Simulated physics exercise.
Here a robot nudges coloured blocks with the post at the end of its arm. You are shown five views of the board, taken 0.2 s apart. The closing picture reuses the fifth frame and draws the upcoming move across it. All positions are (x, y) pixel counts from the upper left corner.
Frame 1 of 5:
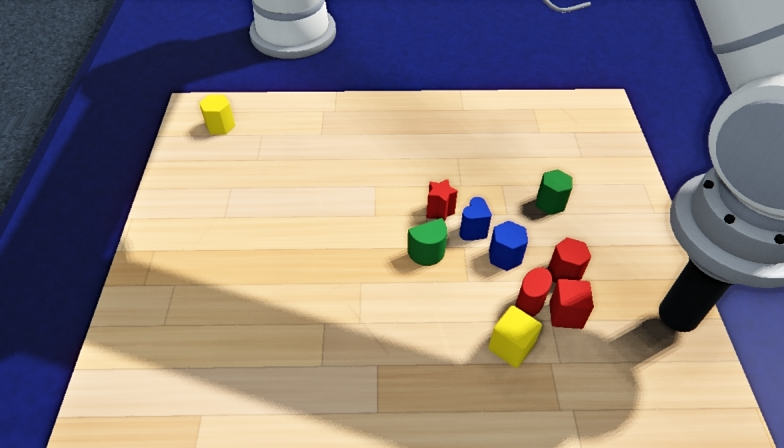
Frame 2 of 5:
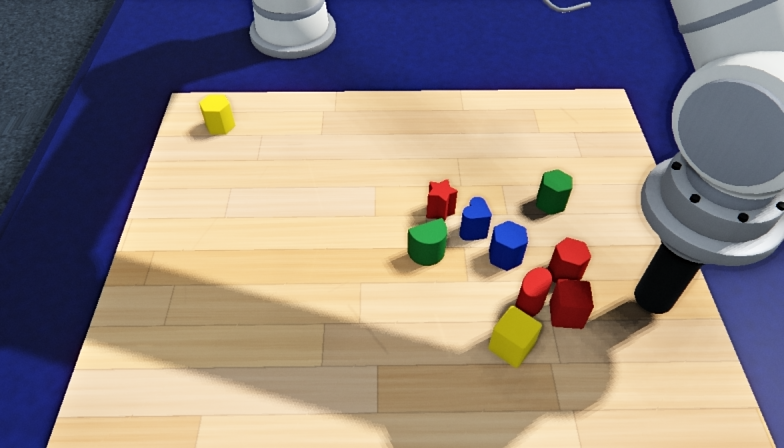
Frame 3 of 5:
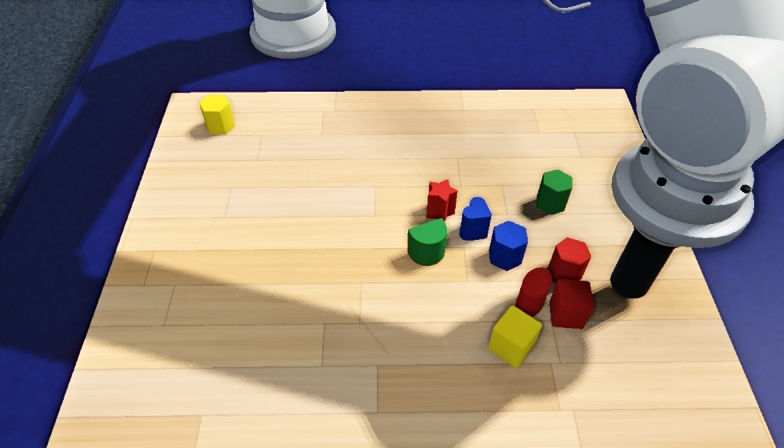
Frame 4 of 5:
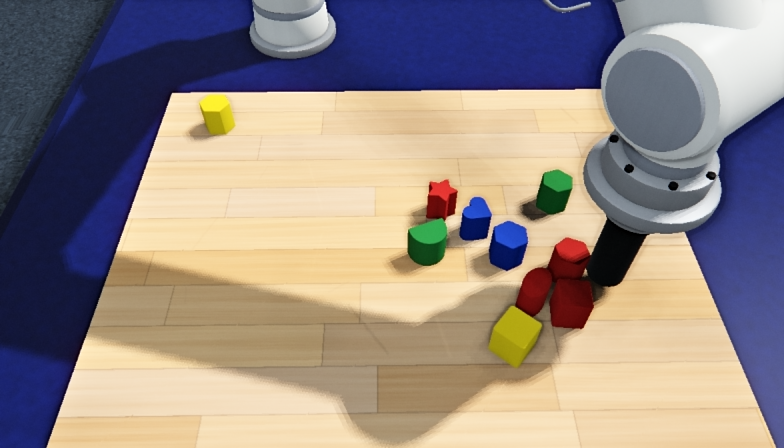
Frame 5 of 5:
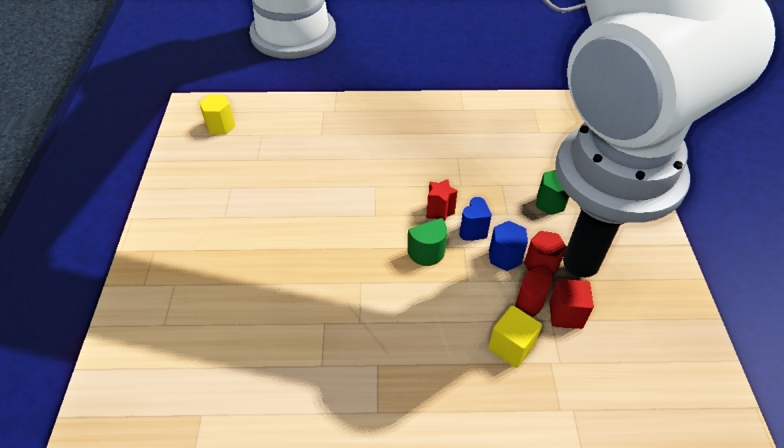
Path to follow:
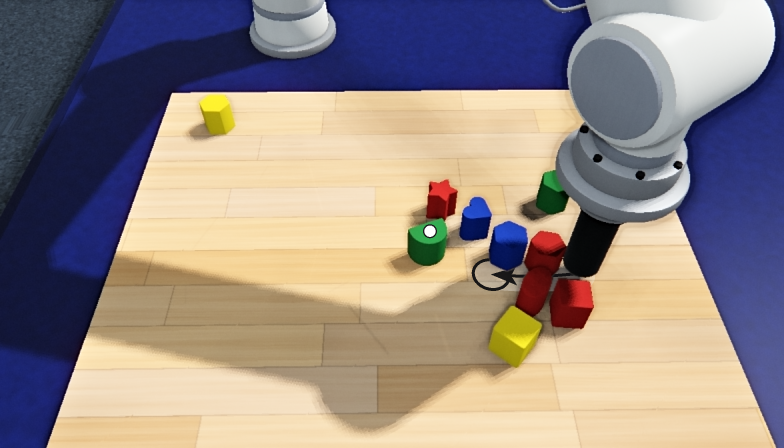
A robot arm's black post moving left across a wooden table and nudging a red six-sided block slightly toward a blue one.
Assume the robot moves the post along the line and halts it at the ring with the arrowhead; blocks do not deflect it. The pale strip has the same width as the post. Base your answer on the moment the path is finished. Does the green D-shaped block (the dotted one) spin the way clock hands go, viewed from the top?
I'd say no.
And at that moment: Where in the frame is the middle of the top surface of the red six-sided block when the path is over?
I think it will end close to (463, 237).
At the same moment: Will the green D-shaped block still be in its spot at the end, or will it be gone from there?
By the last moment, the green D-shaped block will have left its place.
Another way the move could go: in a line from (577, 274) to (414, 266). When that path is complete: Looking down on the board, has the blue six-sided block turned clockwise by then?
Yes, I think so.
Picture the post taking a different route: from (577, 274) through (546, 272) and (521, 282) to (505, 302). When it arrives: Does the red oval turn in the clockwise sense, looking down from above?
I believe not.
The line goes from (577, 274) via (534, 276), ending at (491, 274); the dot is on the green D-shaped block.
On the path given first. Halfway along, post at (538, 266); blue six-sided block at (477, 227), turned 40° clockwise; red oval at (533, 284), turned 15° anticlockwise; red six-sided block at (506, 244).
At the end, post at (494, 264); green D-shaped block at (419, 229), turned 35° anticlockwise; blue six-sided block at (448, 215), turned 70° clockwise; red oval at (526, 286), turned 40° anticlockwise; red six-sided block at (463, 237), turned 25° clockwise.
